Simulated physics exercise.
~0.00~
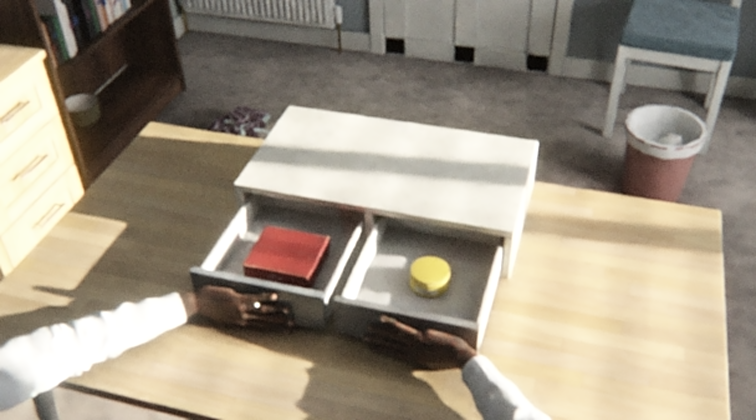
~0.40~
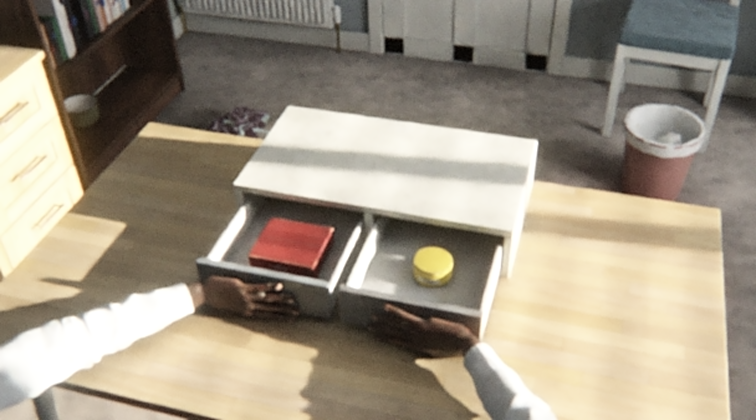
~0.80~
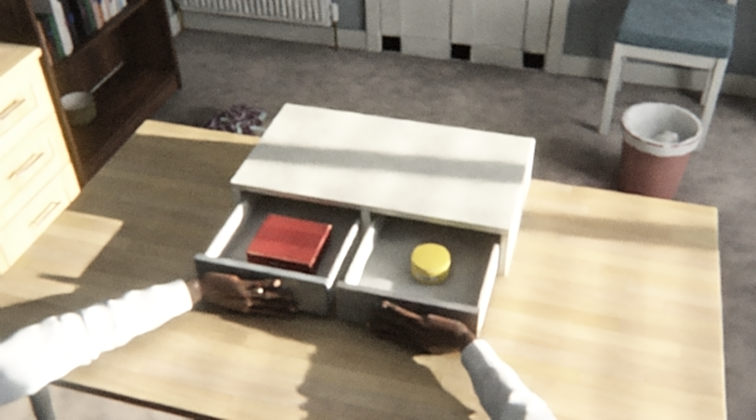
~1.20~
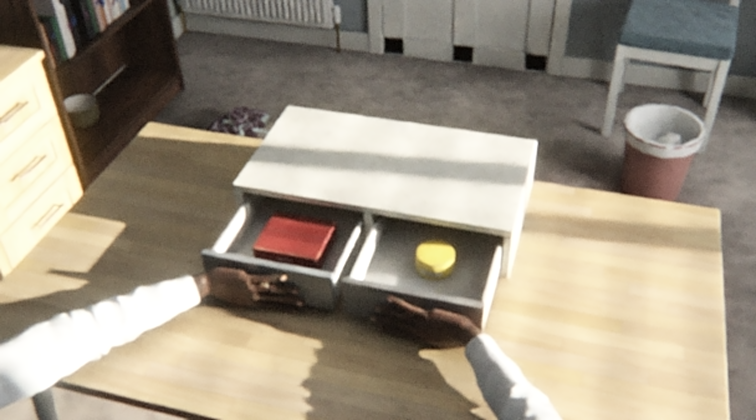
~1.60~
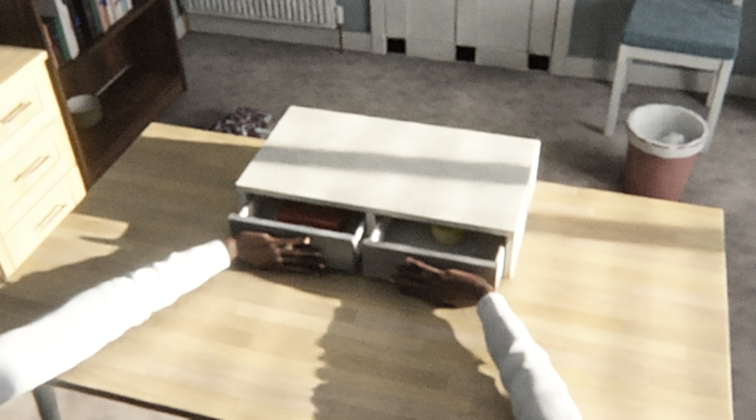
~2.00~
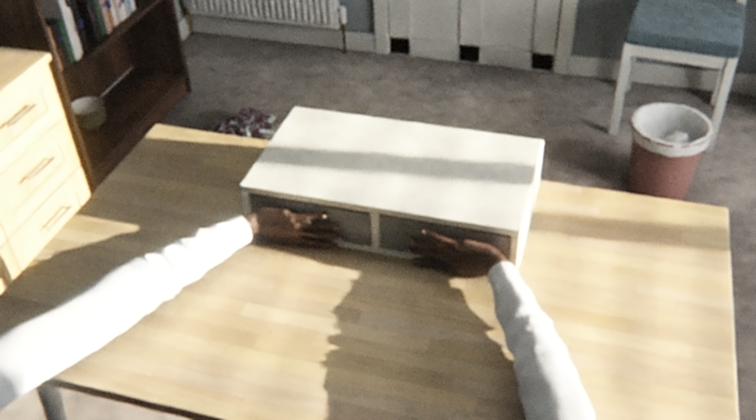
The clip shows a low white cabinet on a wooden table with two open drawers, a red box in the left and a yellow jar in the right. Two hands push the drawers inward, slightly at first, then further, until both are closed and the objects are hidden.
